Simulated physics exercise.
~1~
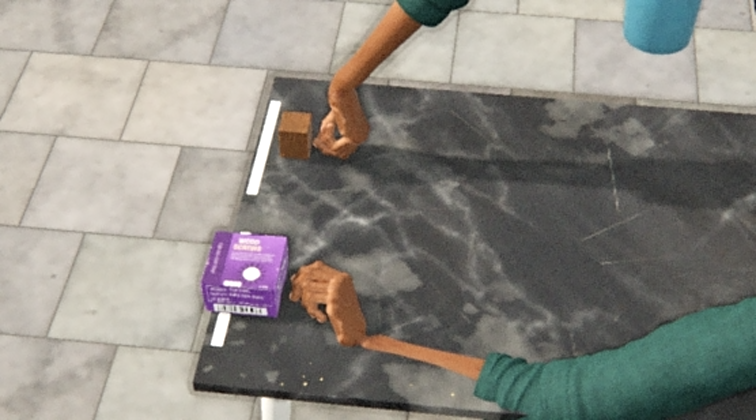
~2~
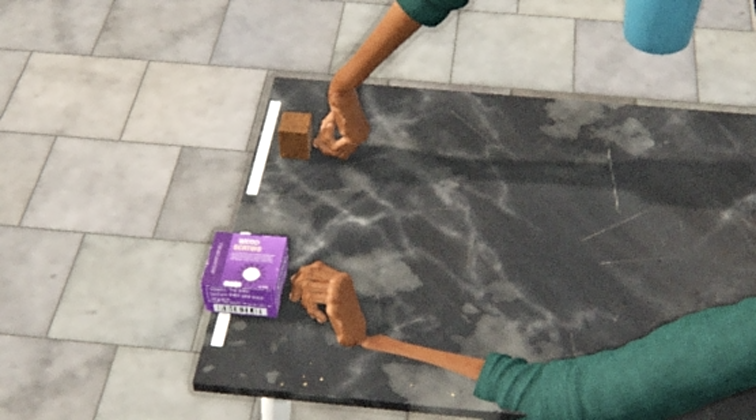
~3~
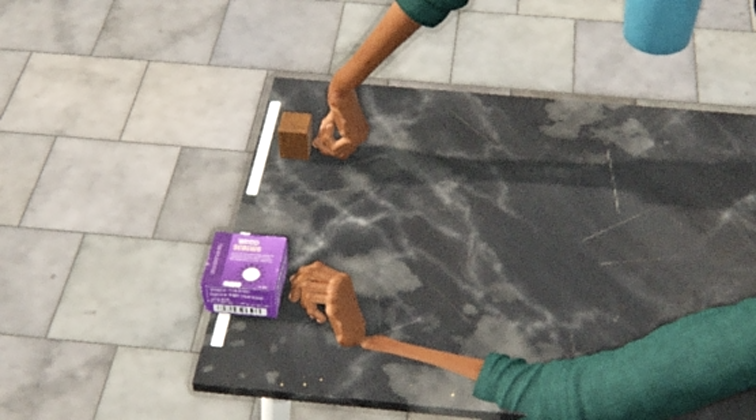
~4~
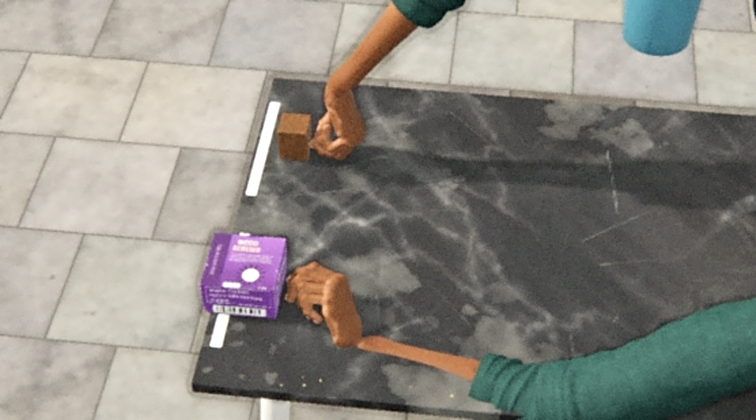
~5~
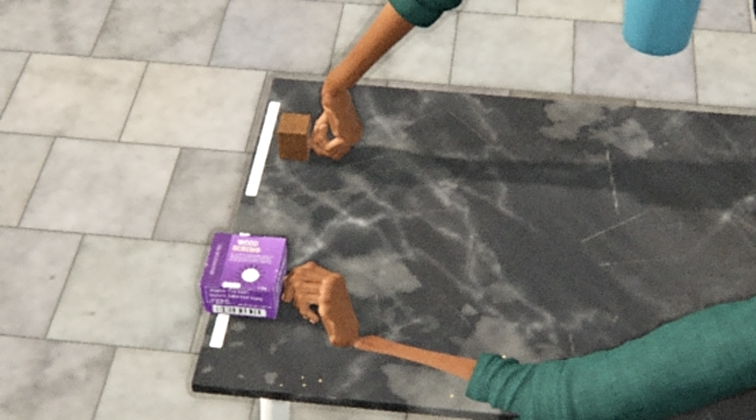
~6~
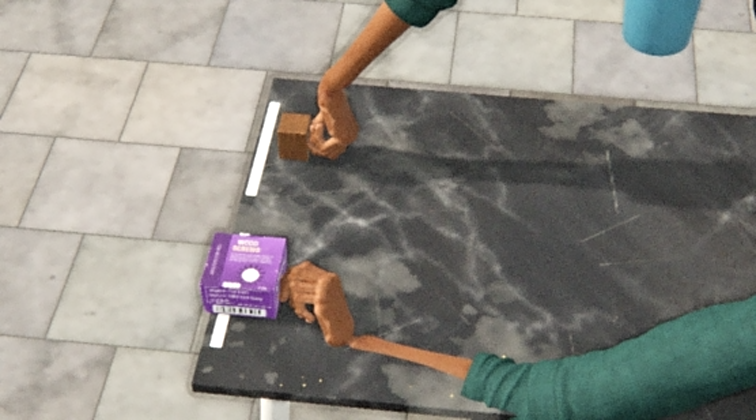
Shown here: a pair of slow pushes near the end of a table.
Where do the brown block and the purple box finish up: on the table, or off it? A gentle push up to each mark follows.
They finish like this: Brown block - off the table, purple box - off the table.
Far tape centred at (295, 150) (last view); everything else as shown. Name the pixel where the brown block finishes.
It comes to a stop at (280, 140).
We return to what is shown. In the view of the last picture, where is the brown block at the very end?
You'll find it close to (188, 390).
Then, 1.06 s past the last view, brown block leaning 11° off how it started near (244, 134); purple box on its side near (182, 310).
Then, 1.30 s past the last view, brown block in the air near (220, 228); purple box in the air.
Then, 1.48 s past the last view, brown block come down near (213, 393); purple box come down.
Finally, the brown block falls off the table, near (188, 390); the purple box falls off the table.
